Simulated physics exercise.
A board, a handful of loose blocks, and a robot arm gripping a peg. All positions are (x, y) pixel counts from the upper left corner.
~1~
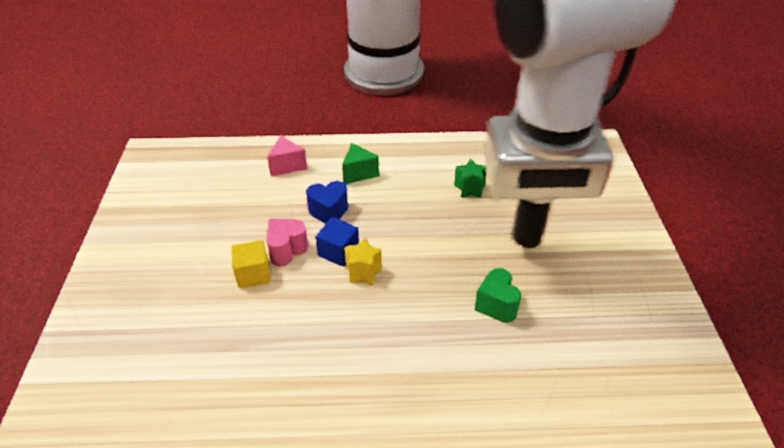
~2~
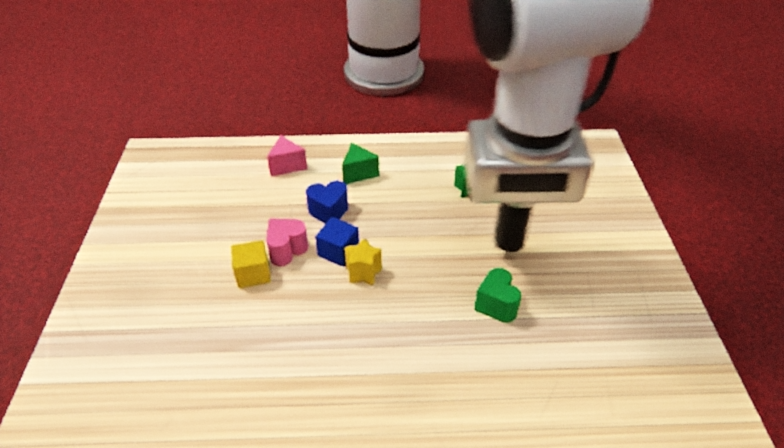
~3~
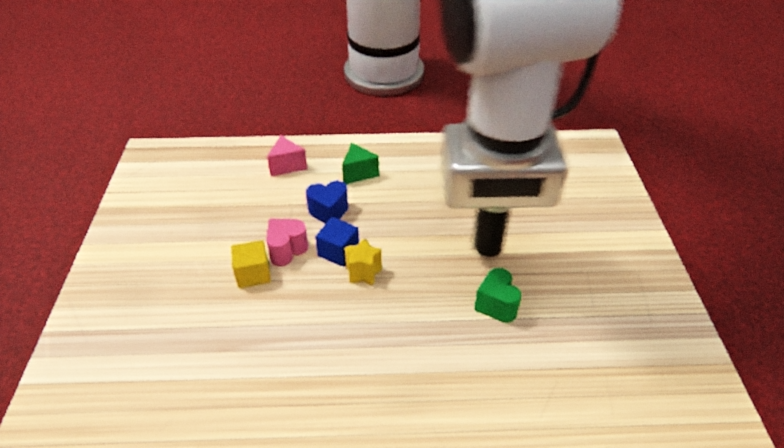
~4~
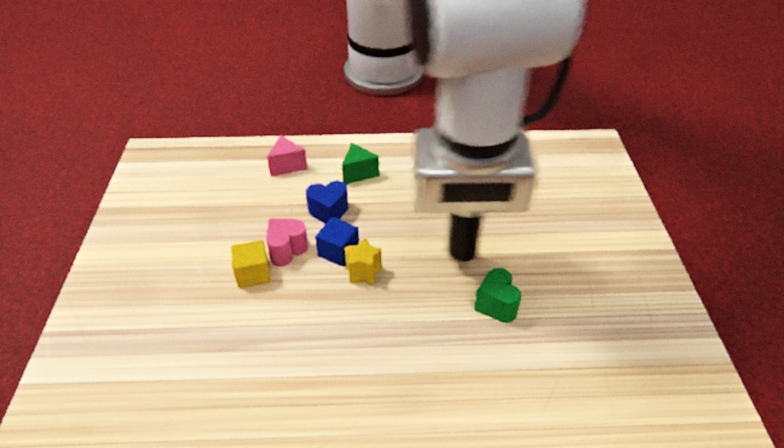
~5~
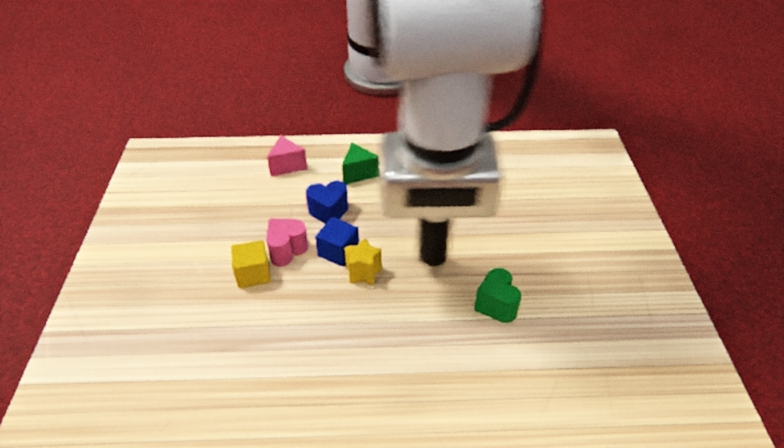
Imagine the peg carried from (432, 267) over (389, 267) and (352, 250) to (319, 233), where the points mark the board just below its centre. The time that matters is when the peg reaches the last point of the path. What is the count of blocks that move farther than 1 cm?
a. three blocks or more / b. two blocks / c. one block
The one that fits is a, three blocks or more.
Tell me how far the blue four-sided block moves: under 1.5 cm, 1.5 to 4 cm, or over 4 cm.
The answer will be the long band, over 4 cm.
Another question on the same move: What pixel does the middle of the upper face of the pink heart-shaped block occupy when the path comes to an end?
(261, 226)
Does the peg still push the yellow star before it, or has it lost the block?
It is no longer ahead.
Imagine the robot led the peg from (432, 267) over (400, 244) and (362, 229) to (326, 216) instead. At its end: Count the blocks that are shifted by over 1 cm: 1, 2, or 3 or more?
It moves one block.
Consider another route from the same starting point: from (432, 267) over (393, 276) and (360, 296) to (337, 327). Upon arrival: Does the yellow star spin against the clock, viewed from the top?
In short: No.
The first path, step by step. One third of the way, peg at (388, 255); yellow star at (354, 252), turned 15° anticlockwise.
Two thirds of the way, peg at (351, 238); pink heart-shaped block at (275, 228), turned 25° anticlockwise; blue four-sided block at (316, 222), turned 30° clockwise; yellow star at (339, 251), turned 90° anticlockwise.
At the end, peg at (317, 221); pink heart-shaped block at (261, 226), turned 90° anticlockwise; blue heart-shaped block not moved; blue four-sided block at (283, 207), turned 15° clockwise; yellow star at (338, 250), turned 90° anticlockwise.
